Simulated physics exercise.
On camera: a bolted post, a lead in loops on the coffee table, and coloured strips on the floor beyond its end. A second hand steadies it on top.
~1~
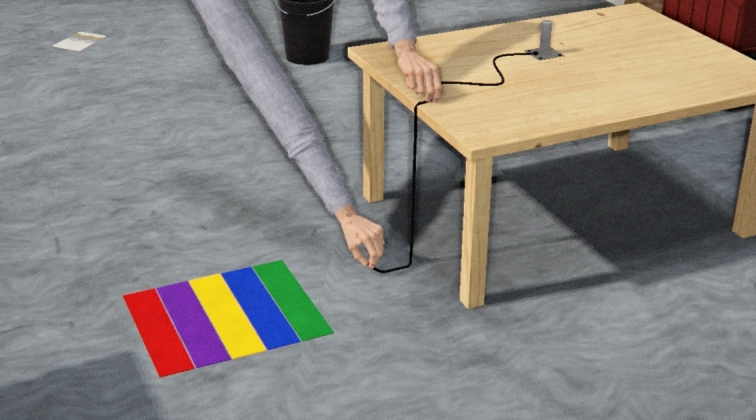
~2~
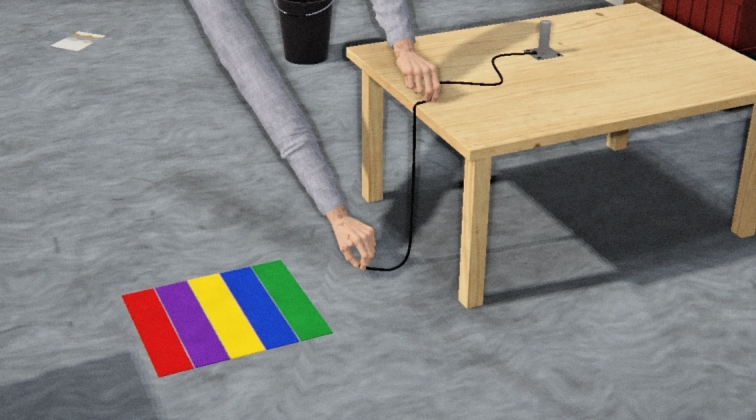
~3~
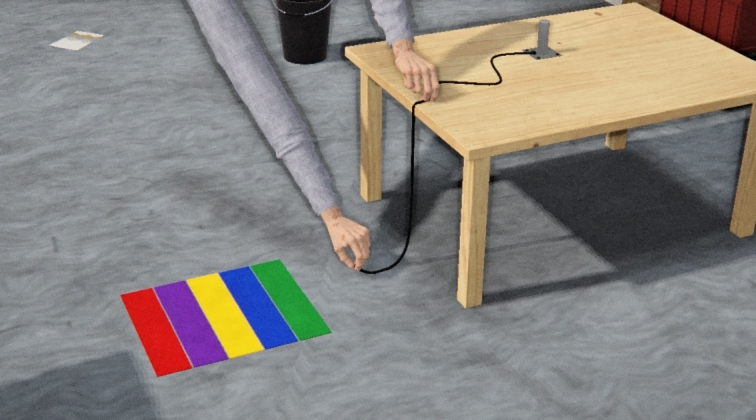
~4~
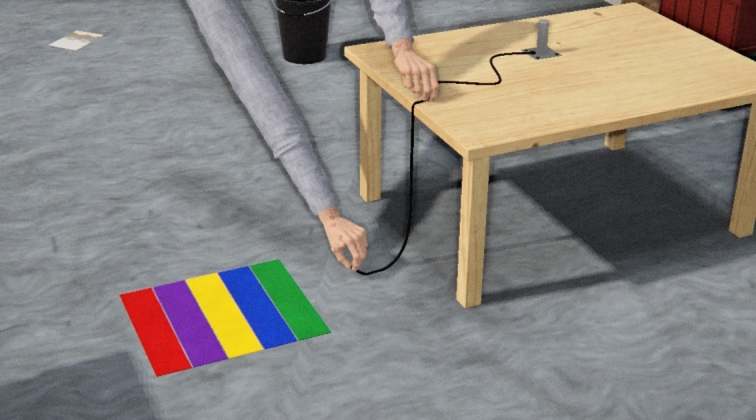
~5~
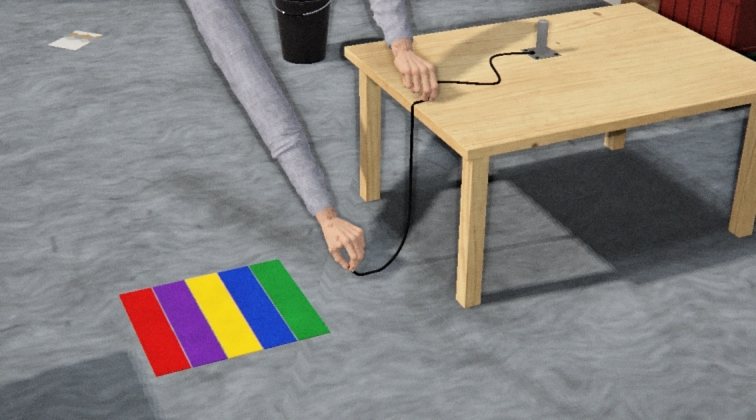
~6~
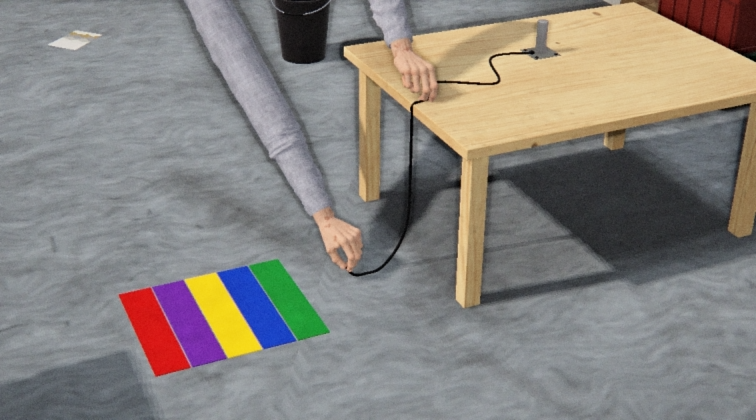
Two hands in grey sleeves hold a black lead that loops across a pale wooden coffee table and hangs over its left edge, seen from above on a grey floor. Red, purple, yellow, blue and green strips lie at lower left, with a dark bucket behind. The lower hand draws the lead's end slightly left, while the upper hand and the view stay nearly still.
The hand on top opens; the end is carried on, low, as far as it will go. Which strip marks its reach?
The end stops over the purple strip.
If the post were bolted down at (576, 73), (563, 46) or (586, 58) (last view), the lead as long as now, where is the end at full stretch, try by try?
The places are (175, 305), (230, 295) and (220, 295).
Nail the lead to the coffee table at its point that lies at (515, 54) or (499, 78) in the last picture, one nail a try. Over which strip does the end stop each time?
In that order: Purple; yellow.
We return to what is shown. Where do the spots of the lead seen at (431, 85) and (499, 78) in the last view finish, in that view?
The first at (401, 105), the second at (463, 78).
Soon after, end near (247, 291); over blue.
Then, end near (206, 300); over yellow.
At full stretch, end near (182, 306); over purple. It gets as far as the purple strip.
